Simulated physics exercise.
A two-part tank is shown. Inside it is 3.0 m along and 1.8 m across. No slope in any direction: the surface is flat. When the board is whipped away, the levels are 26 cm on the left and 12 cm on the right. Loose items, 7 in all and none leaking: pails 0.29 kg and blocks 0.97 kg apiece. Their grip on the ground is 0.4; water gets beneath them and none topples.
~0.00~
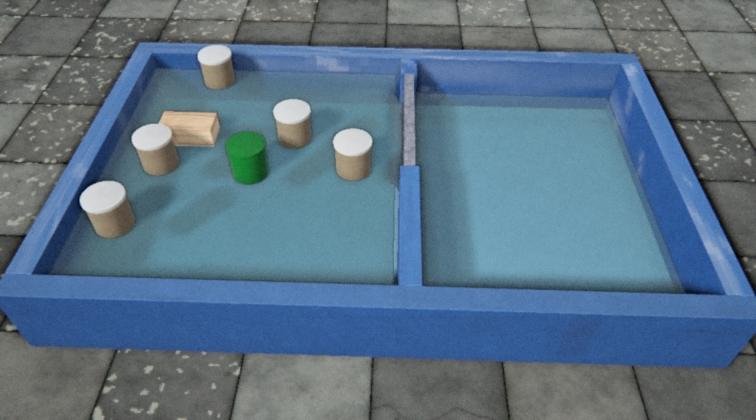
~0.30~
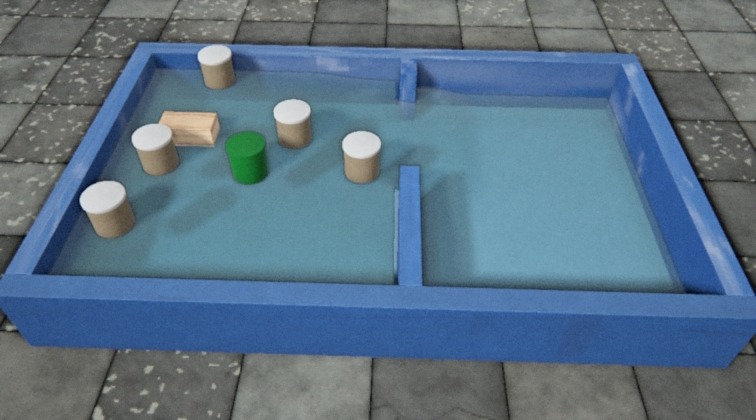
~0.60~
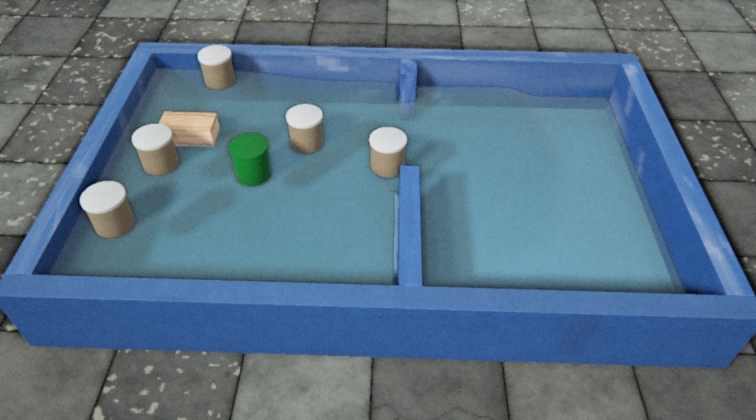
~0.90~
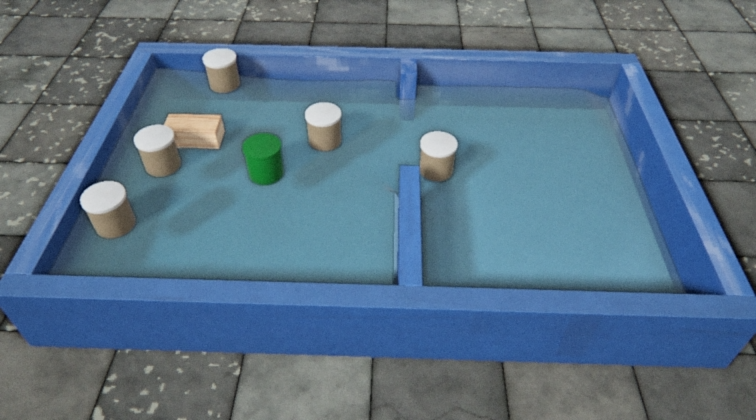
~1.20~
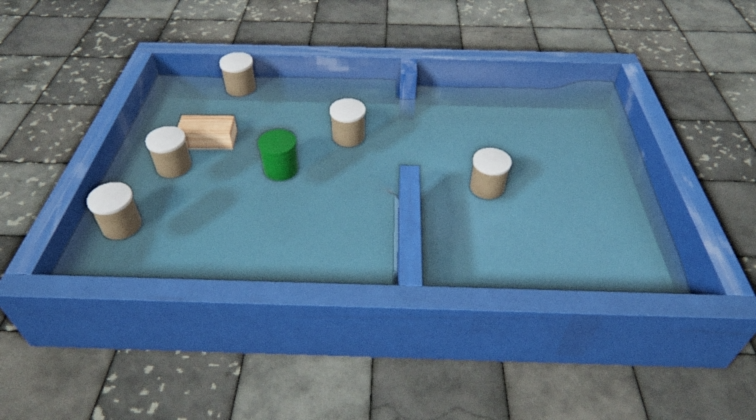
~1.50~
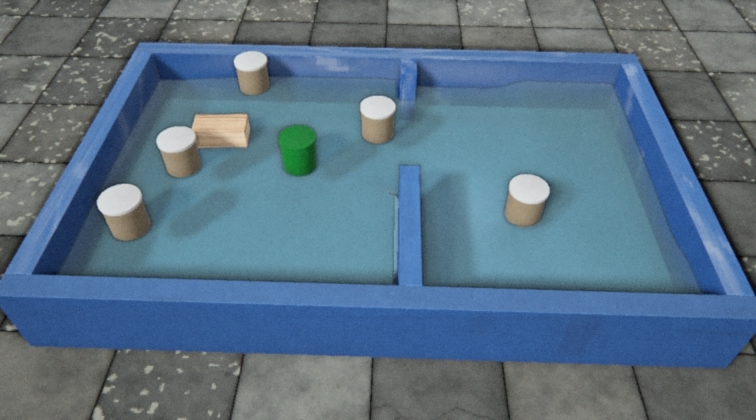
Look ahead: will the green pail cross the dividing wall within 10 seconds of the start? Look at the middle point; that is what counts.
As for the green pail, it clears the divider.
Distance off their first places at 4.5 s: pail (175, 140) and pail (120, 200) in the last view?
First 10 cm, then 5 cm.
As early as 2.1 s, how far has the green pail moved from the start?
50 cm or so by then.
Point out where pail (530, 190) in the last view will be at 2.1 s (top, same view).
Estimated pixel: Around (491, 220).
After 2.1 s the green pail is near (336, 129), 0.5 m from its start, afloat; 2 of 7 are over the mark; 7 afloat.
After 4.5 s the green pail is near (335, 153), 0.5 m from its start, afloat; 2 of 7 are over the mark; 7 afloat.
After 7.0 s the green pail is near (441, 96), 1.2 m from its start, afloat; 2 of 7 are over the mark; 7 afloat.
After 10.0 s the green pail is near (584, 124), 1.9 m from its start, afloat; 2 of 7 are over the mark; 7 afloat.
